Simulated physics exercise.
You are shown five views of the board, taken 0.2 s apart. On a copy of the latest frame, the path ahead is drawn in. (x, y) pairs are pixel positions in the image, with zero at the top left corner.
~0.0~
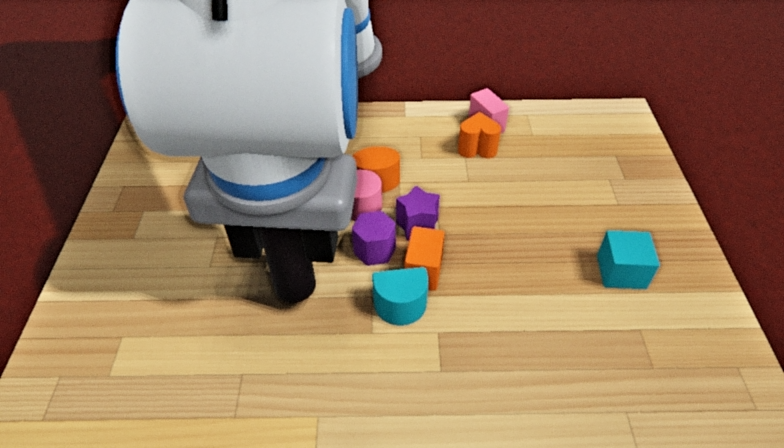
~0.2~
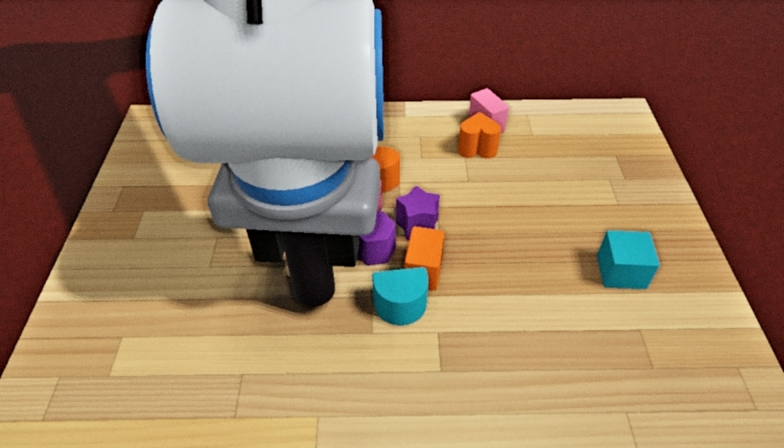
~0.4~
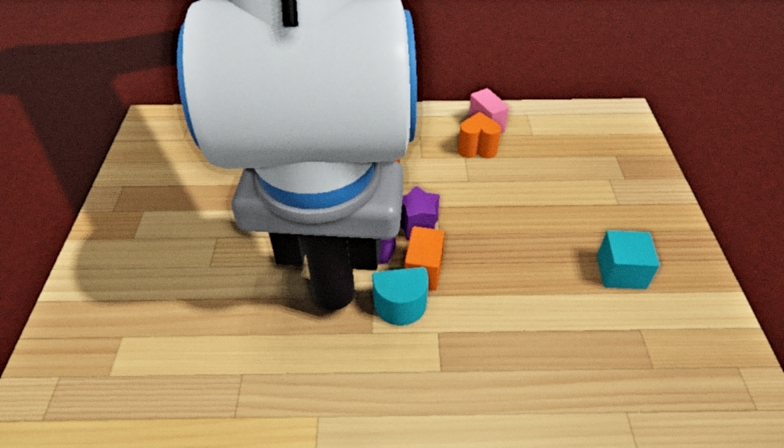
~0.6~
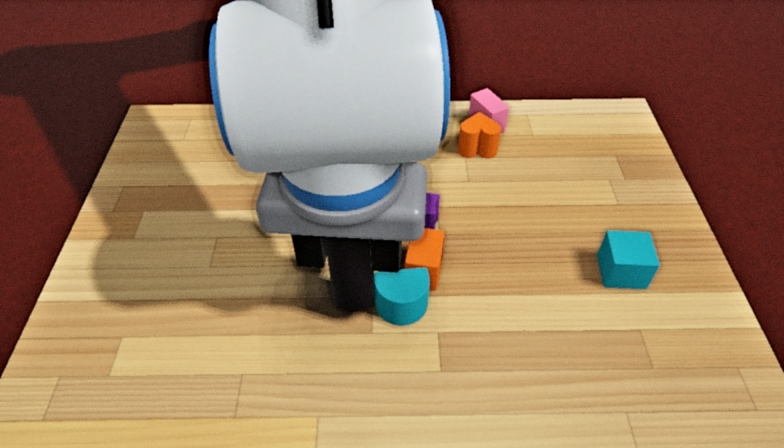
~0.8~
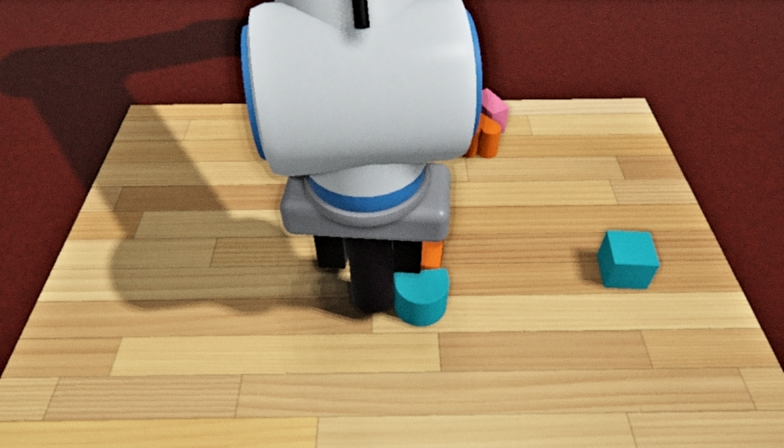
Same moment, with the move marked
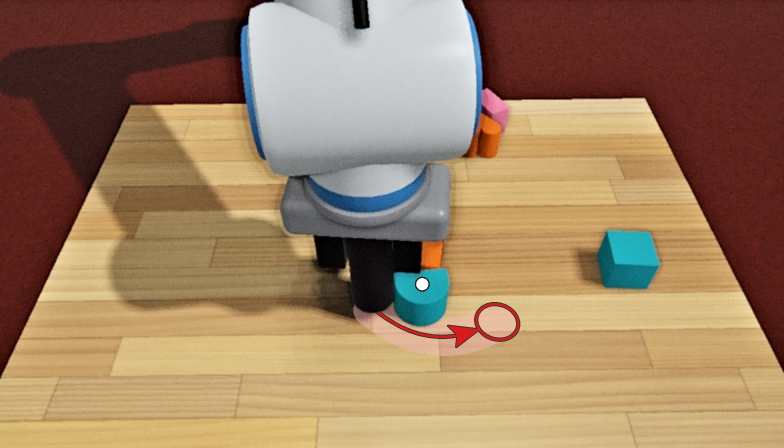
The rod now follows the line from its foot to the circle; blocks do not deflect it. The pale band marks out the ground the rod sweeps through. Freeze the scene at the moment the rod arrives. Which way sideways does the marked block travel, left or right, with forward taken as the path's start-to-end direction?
It is pushed towards the left-hand side.
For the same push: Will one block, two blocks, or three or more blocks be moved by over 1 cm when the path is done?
The count will be 1.
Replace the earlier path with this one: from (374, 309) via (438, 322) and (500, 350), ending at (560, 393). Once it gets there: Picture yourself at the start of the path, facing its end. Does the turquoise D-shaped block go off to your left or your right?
Its shift is leftward.
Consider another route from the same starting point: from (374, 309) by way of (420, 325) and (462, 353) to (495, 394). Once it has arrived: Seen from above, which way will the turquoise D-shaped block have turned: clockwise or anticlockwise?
It goes anticlockwise.
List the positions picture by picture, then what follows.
The first picture shows tip of the rod at (296, 286), middles of tops, turquoise D-shaped block at (401, 283), orange rectangular block at (425, 246).
The second picture shows rod at (315, 290), nothing pushed.
The third picture shows rod at (334, 293), nothing pushed.
The fourth picture shows rod at (354, 295), nothing pushed.
The fifth picture shows rod at (373, 296), turquoise D-shaped block at (422, 284), orange rectangular block partly hidden.
The line goes from (374, 309) over (411, 331) and (456, 336) to (497, 321); the dot is on the turquoise D-shaped block.
On the path given first. One third of the way, rod at (411, 318); turquoise D-shaped block at (455, 287), turned 30° anticlockwise.
Two thirds of the way, rod at (458, 323); turquoise D-shaped block at (484, 278), turned 60° anticlockwise.
At the end, rod at (500, 308); turquoise D-shaped block at (502, 258), turned 85° anticlockwise; orange rectangular block unmoved.
